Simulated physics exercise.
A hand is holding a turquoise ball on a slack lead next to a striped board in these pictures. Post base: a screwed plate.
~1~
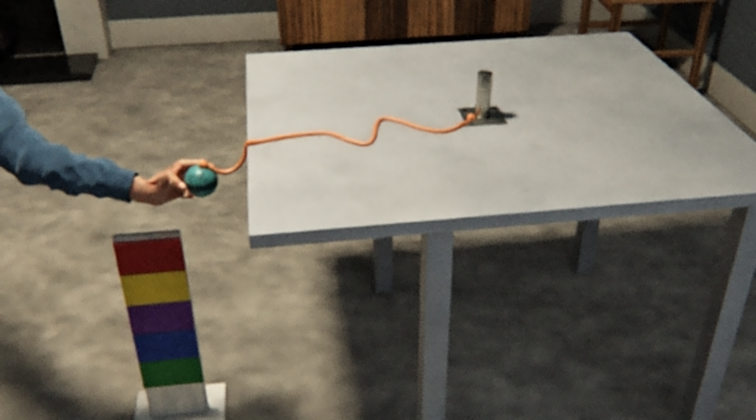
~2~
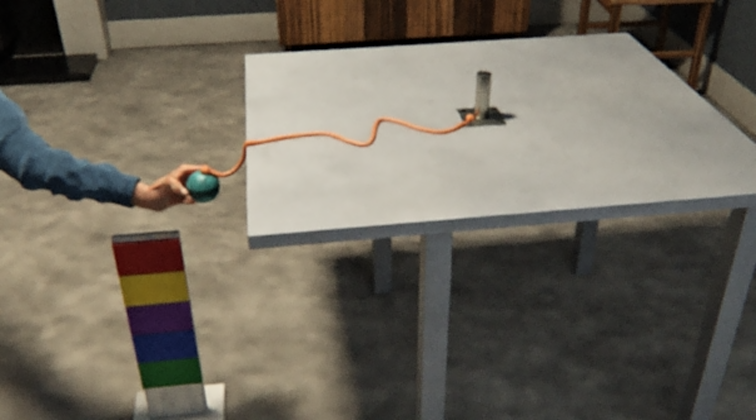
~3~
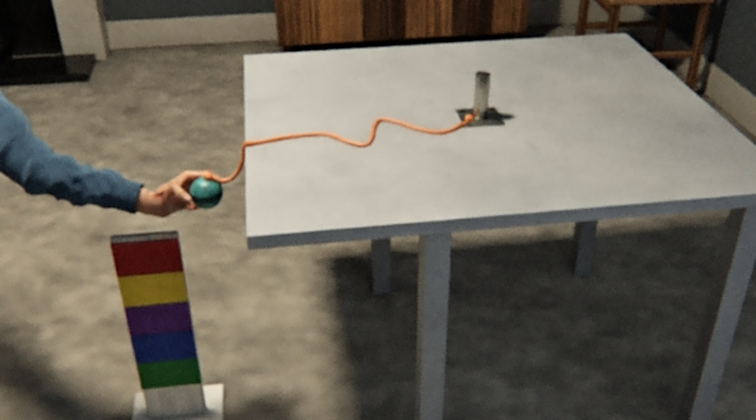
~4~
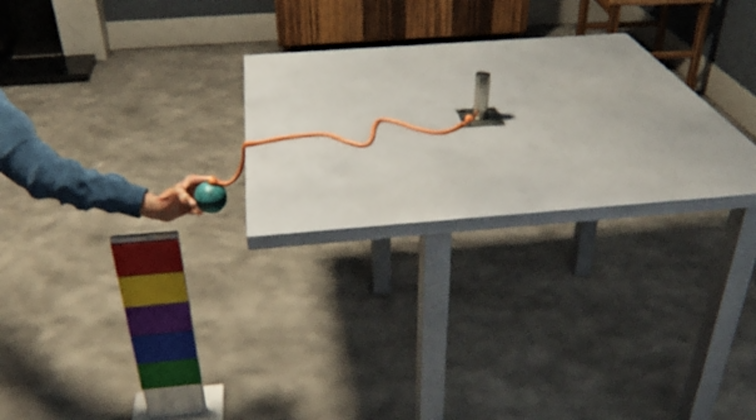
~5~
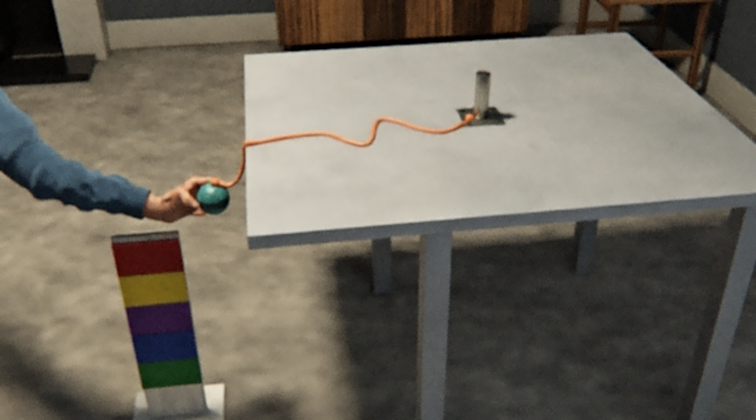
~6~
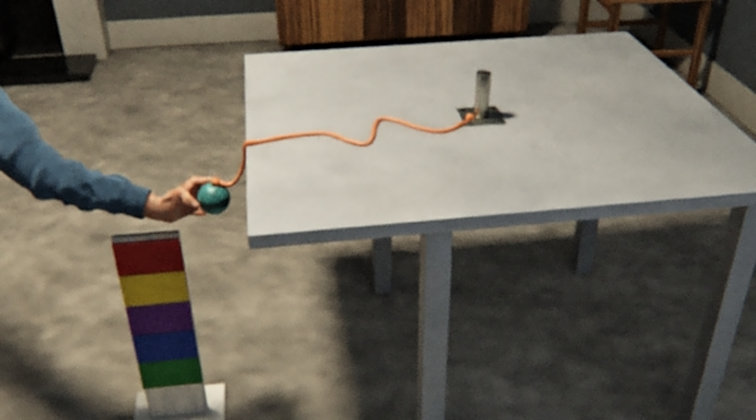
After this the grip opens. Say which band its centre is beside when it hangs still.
Its centre is beside the yellow band.
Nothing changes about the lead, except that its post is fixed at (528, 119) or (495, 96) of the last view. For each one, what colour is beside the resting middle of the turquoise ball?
Taking them in turn: Red; red.
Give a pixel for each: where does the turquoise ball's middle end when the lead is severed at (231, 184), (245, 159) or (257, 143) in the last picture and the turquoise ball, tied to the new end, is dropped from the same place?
Try 1: (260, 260); try 2: (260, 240); try 3: (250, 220).
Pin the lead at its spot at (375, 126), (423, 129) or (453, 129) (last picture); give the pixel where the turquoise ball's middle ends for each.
Pixel spots, one per try: About (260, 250), (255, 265), (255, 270).
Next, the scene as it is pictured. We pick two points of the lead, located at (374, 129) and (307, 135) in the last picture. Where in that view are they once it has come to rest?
First: (336, 133). Second: (246, 157).
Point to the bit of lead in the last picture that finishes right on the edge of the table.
That spot is near (319, 134).
Early on, ball near (269, 273); level with yellow.
Midway, ball near (249, 276); level with yellow.
Finally, ball near (257, 275); level with yellow. Its middle rests at the yellow band.
